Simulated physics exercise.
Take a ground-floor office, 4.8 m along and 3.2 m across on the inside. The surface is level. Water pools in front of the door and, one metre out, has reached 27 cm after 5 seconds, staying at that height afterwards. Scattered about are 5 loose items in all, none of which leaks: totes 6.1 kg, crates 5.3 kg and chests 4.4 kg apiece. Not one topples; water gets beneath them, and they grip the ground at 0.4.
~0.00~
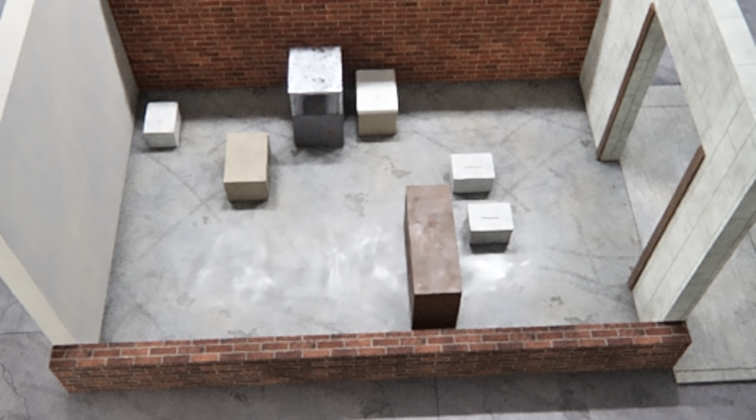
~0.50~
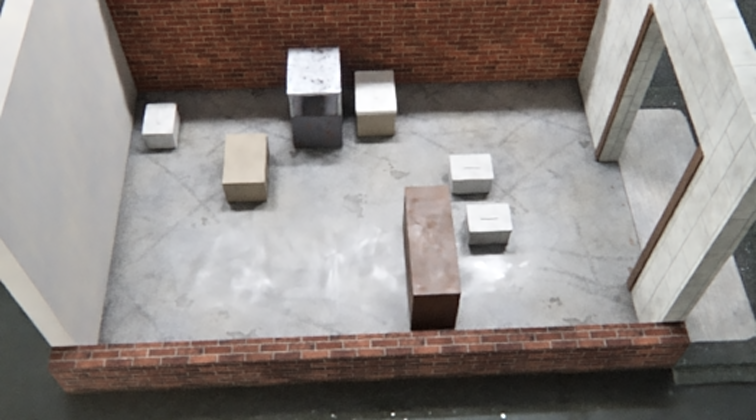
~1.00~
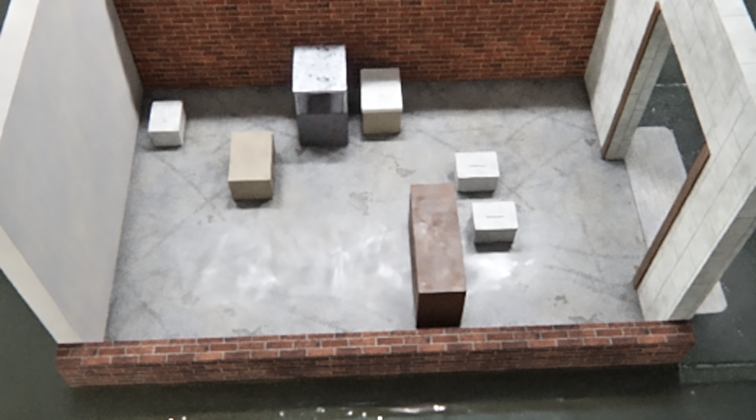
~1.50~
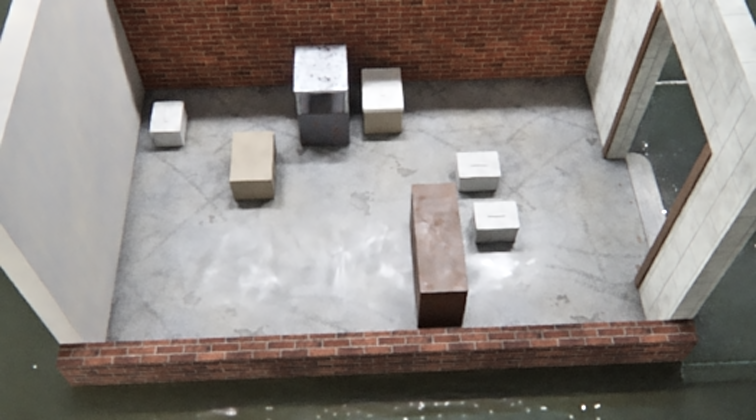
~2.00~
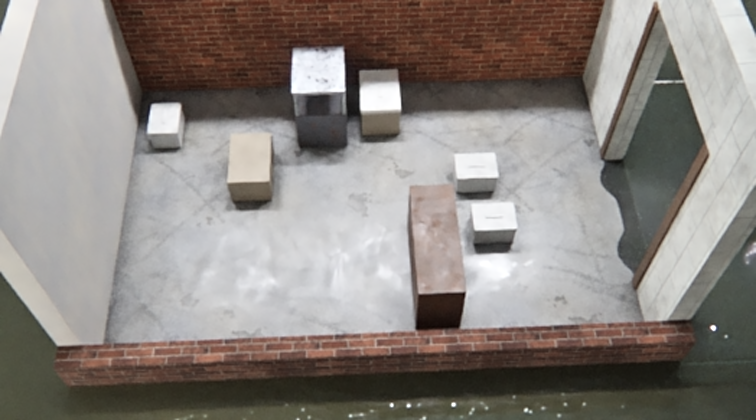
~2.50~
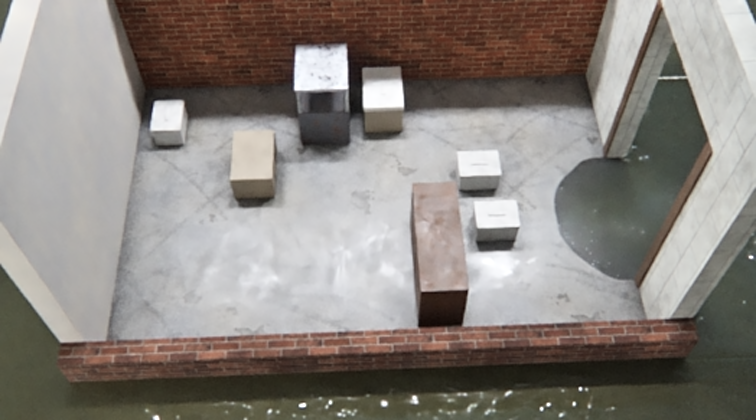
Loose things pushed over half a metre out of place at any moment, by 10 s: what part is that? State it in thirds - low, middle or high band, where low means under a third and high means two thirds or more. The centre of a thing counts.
High band.
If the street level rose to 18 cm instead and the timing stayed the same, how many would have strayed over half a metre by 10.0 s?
Count under that change: 3.
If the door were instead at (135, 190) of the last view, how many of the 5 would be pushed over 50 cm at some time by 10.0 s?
In that case 4 of them.
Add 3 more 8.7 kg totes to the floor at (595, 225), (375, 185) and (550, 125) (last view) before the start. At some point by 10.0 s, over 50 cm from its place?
Sequence: Above the line / above the line / below the line.
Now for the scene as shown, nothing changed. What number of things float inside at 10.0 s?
Total: 5.
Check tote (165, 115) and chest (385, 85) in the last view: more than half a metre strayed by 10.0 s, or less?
Taking them in turn, I'd say greater and smaller.
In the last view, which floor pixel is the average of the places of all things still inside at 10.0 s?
Close to (231, 169).
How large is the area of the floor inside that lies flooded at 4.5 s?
That flooded area is roughly 6.0 m2.
After 3.5 s 0 of 5 are over 50 cm from their spots; 0 afloat.
After 4.5 s 1 of 5 are over 50 cm from their spots; 1 afloat.
After 7.0 s 3 of 5 are over 50 cm from their spots; 3 afloat.
After 10.0 s 4 of 5 are over 50 cm from their spots, and 4 have been at some point; 5 afloat.
